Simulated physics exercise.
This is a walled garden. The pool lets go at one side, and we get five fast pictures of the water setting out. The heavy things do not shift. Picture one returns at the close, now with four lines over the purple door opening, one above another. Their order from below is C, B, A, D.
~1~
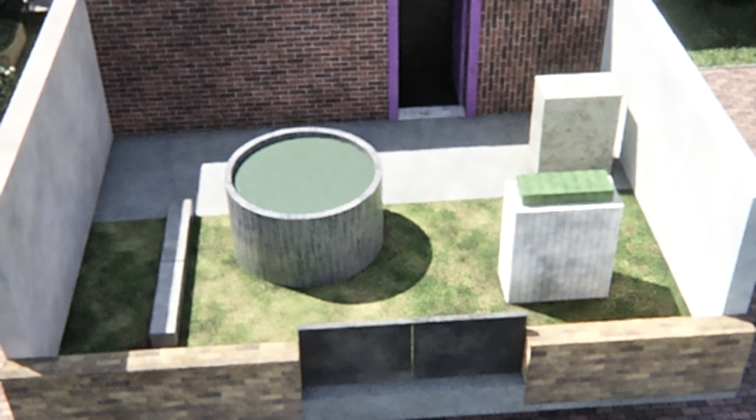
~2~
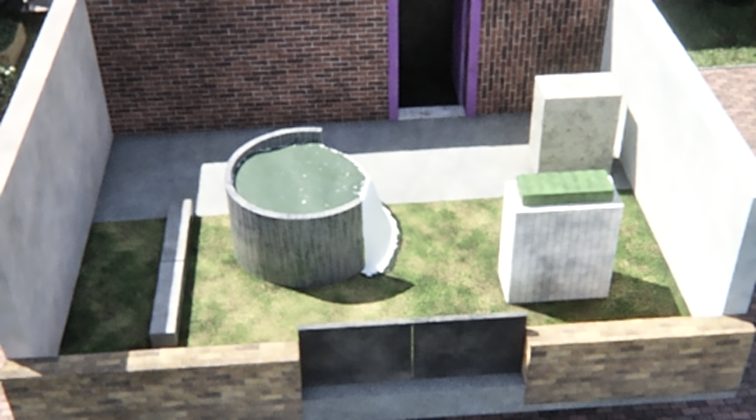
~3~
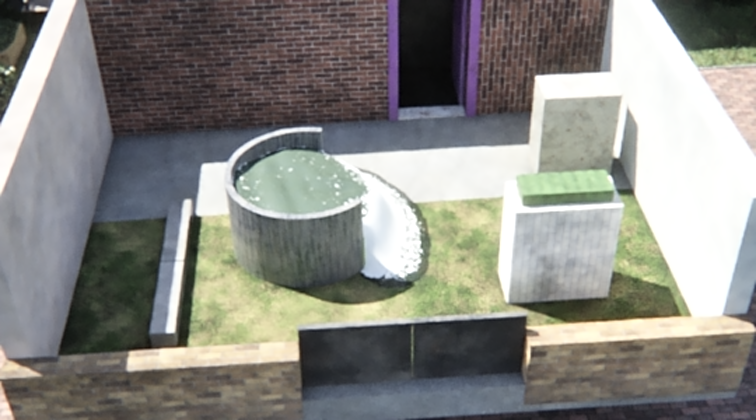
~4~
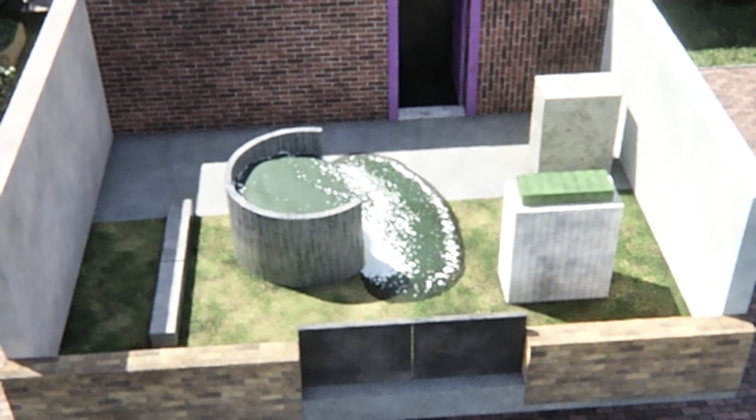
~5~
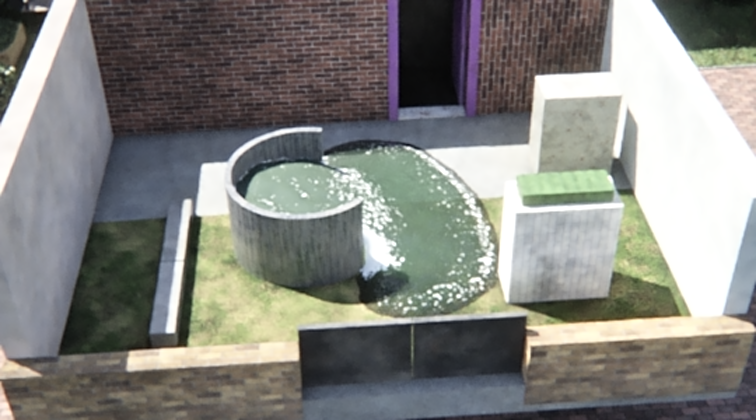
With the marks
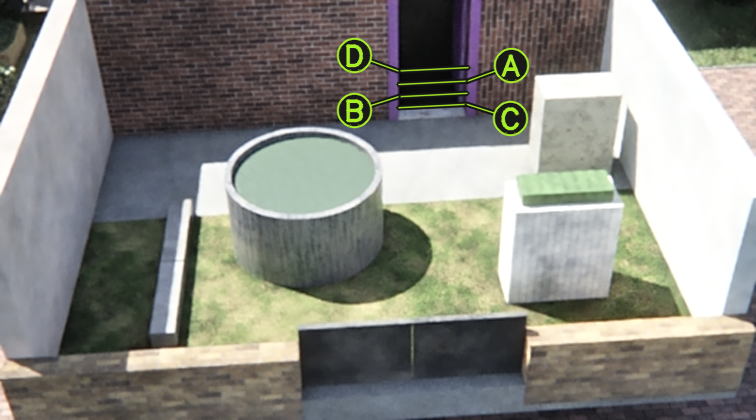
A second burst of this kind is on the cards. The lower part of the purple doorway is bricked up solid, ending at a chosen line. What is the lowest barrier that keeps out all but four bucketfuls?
That is height C.
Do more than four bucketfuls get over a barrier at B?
No, not at all.
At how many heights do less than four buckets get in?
All four.
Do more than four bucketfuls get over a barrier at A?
No, that is safe.
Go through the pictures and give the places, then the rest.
Water in the pool at rest, its middle at (304, 176); foot of the purple doorway at (432, 118); shut gate at (412, 330).
Water covers 2 % of the ground and shows as far out as (369, 271).
Water covers 5 % of the ground and shows as far out as (375, 275).
Water covers 10 % of the ground and shows as far out as (434, 291).
Water covers 16 % of the ground and shows as far out as (470, 296).
On the marked copy, A at (433, 82); B at (432, 95); C at (432, 106); D at (433, 69); from the bottom up C, B, A, D.
For height A, nothing gets over.
For height B, nothing gets over.
For height C, a splash gets over, under a bucket.
For height D, nothing gets over.
